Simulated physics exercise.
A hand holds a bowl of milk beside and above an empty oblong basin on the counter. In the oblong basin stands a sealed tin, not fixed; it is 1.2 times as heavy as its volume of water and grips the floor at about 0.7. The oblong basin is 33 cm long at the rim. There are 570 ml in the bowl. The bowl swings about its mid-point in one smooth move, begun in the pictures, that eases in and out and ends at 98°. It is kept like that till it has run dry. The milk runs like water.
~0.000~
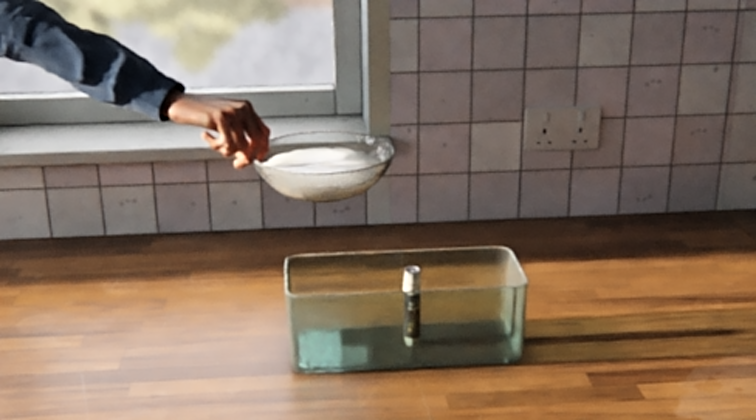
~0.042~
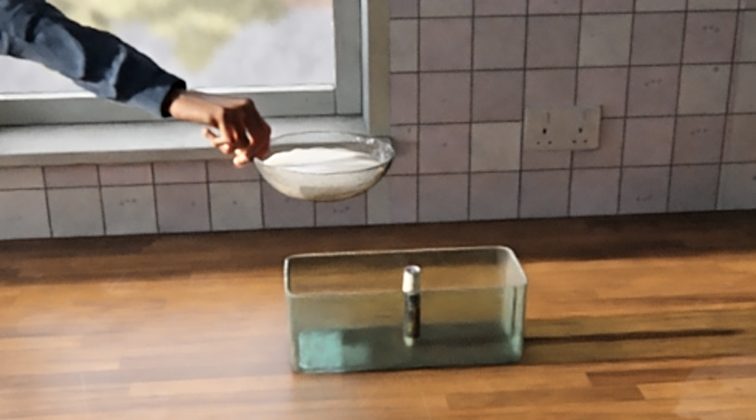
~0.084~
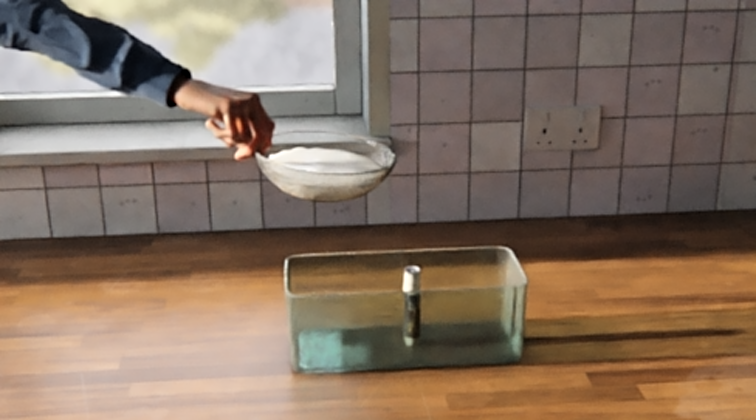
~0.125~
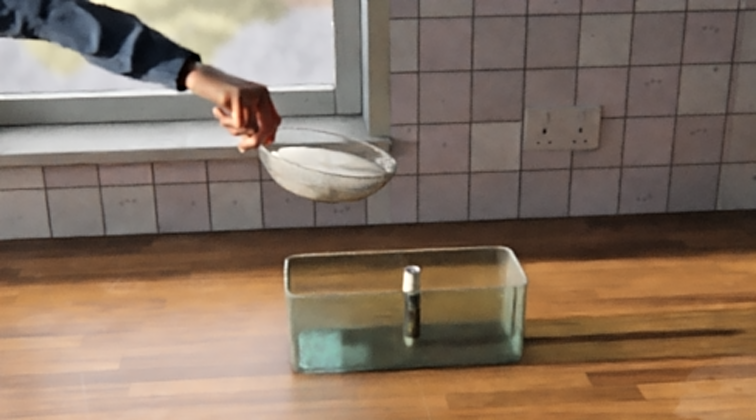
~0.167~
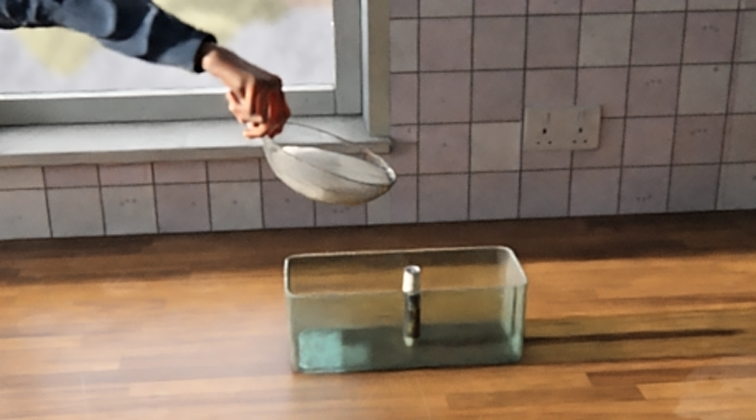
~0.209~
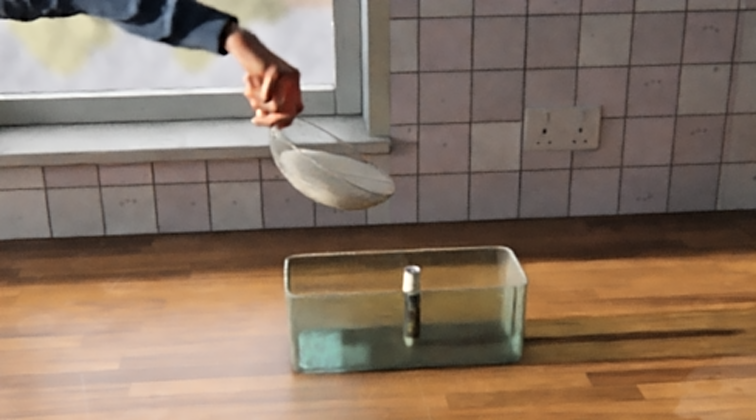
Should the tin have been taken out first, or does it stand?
The tin keeps standing.
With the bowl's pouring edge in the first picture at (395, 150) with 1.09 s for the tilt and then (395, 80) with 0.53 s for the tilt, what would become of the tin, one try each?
First it remains upright; then it falls.
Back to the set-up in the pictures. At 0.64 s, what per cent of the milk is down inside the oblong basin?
Near 94 in a hundred.
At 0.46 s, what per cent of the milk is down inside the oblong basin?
About 64 per cent.
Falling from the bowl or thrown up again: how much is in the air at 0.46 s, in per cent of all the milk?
About 36 per cent.
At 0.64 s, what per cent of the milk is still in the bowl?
Some 0 per cent.
By 0.46 s the tilt is 93° and 0 per cent is still to pour; the tin stands where it began.
By 0.64 s the tilt is 98° and 0 per cent is still to pour; the tin stands where it began.
By 0.82 s the tilt is 98° and 0 per cent is still to pour; the tin stands where it began.
By 1.03 s the tilt is 98° and 0 per cent is still to pour; the tin stands where it began.
At rest the tin stands where it began.
